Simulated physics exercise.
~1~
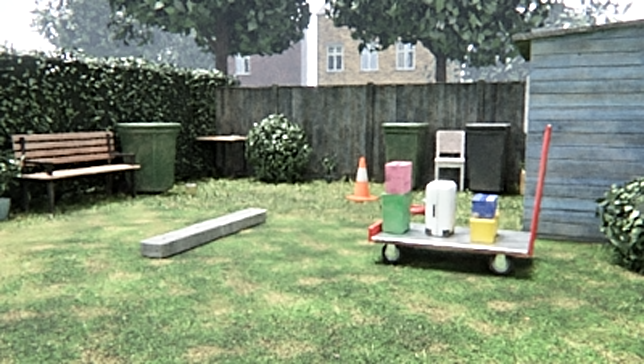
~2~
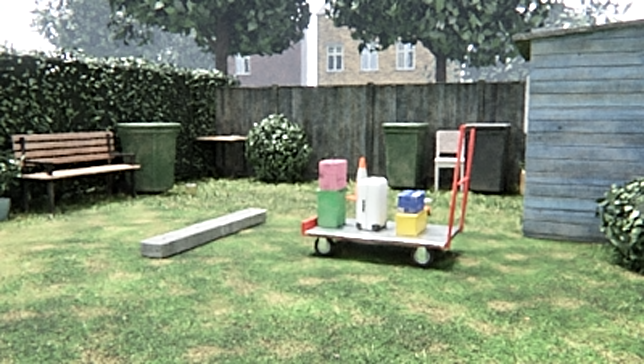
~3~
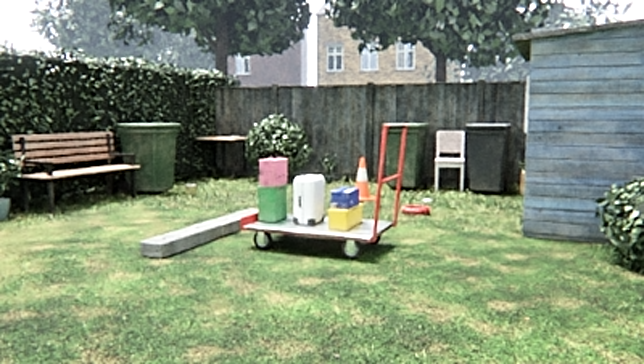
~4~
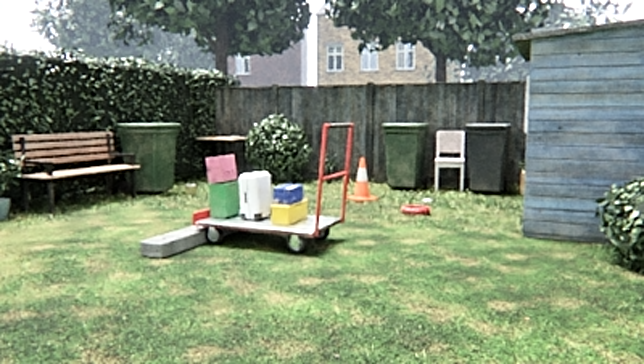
The clip opens on a grassy garden where a red-handled flatbed trolley stands to the right of a long, pale kerb, with a bench, bins and a shed around the lawn. On its deck are a pink parcel atop a green tote, an upright white suitcase, and a blue parcel above a yellow tote. The trolley rolls left across the grass, passing in front of an orange cone, with its load upright. It then reaches the kerb, and the pink parcel tilts on the green tote. At the end, every piece is still aboard, the pink parcel leaning.
